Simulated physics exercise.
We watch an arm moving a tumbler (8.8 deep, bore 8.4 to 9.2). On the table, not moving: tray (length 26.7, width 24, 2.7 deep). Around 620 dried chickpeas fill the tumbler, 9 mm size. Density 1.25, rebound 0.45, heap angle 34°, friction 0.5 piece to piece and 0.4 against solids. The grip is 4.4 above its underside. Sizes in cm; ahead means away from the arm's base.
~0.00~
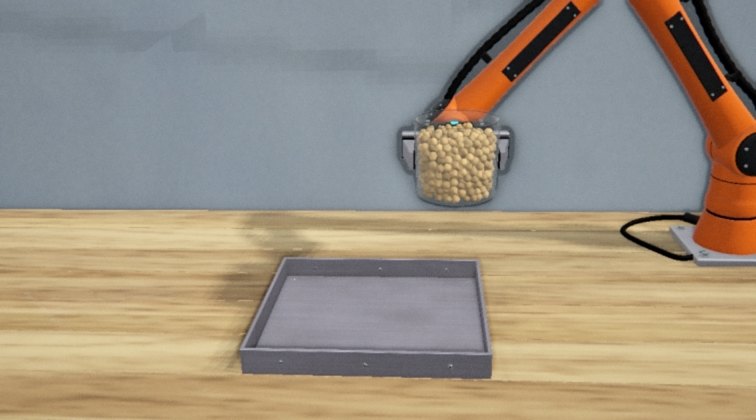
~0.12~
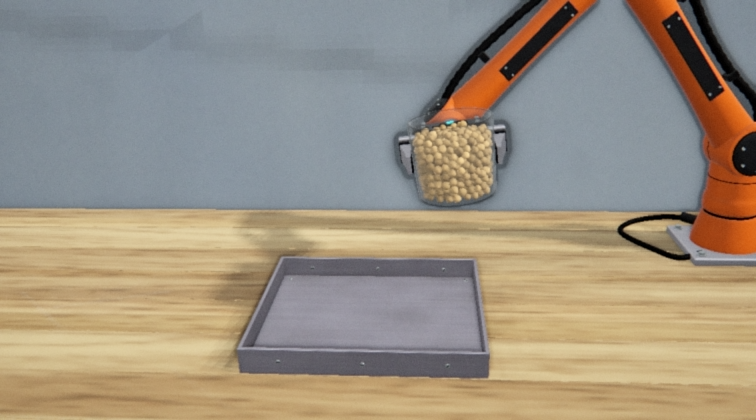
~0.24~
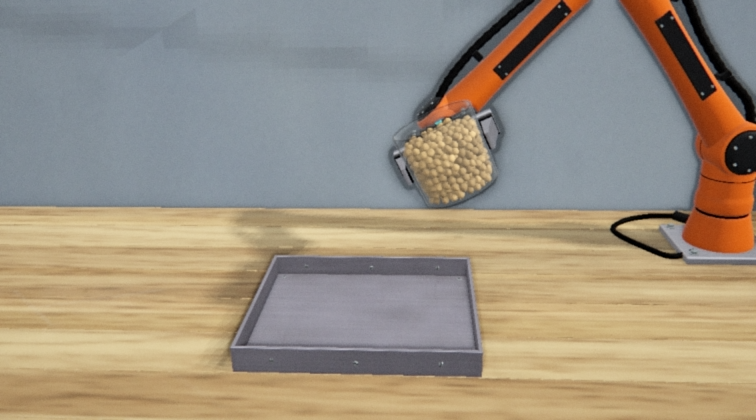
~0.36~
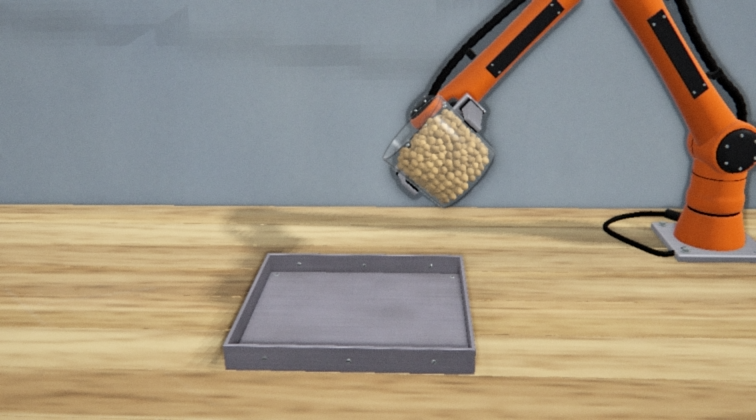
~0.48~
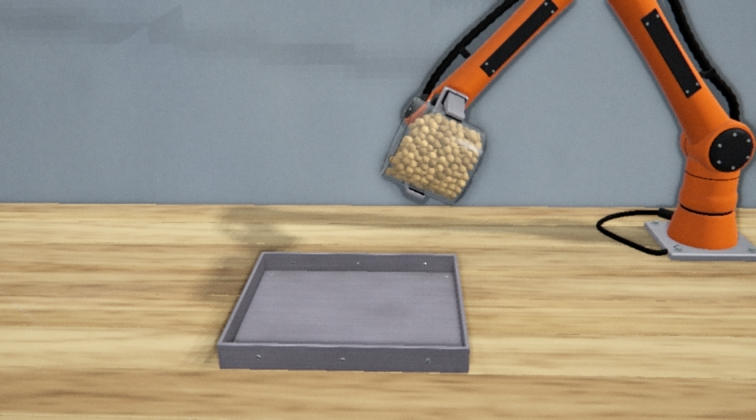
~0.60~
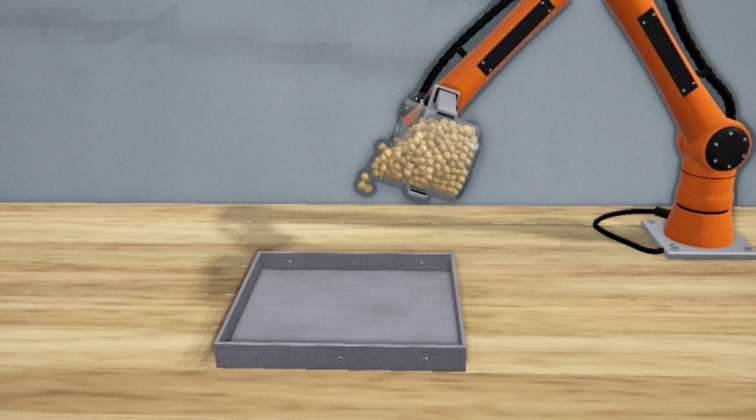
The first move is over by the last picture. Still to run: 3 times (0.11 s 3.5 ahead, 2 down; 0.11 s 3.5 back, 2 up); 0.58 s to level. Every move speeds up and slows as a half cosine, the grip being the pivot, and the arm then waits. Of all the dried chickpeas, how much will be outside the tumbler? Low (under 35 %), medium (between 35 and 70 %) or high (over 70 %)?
Share outside the tumbler: Medium (between 35 and 70 %).
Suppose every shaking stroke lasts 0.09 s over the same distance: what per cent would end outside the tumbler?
Then about 50 per cent.
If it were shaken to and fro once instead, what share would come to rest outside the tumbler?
It would be near 30 per cent.
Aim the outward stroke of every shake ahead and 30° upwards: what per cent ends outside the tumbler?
About 85 per cent.
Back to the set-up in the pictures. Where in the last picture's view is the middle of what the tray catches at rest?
Around (312, 307).
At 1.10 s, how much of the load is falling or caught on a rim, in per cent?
Roughly 10 per cent.
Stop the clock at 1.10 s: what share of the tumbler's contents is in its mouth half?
Some 35 per cent.
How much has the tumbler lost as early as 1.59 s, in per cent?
Some 50 per cent.
By 1.10 s, tilted 72° forward, highest piece 22 above the table; 386 in the tumbler, 166 in the tray, 1 on the table or floor, 62 in flight or on a rim.
By 1.59 s, tilted 28° forward, highest piece 24 above the table; 320 in the tumbler, 293 in the tray, 2 on the table or floor.
By 2.04 s, level, highest piece 24 above the table; 320 in the tumbler, 293 in the tray, 2 on the table or floor.
By 3.09 s, level, highest piece 24 above the table; 320 in the tumbler, 293 in the tray, 2 on the table or floor.
Final count, 320 in the tumbler, 293 in the tray, 2 on the table or floor. That is 48 % outside the tumbler.
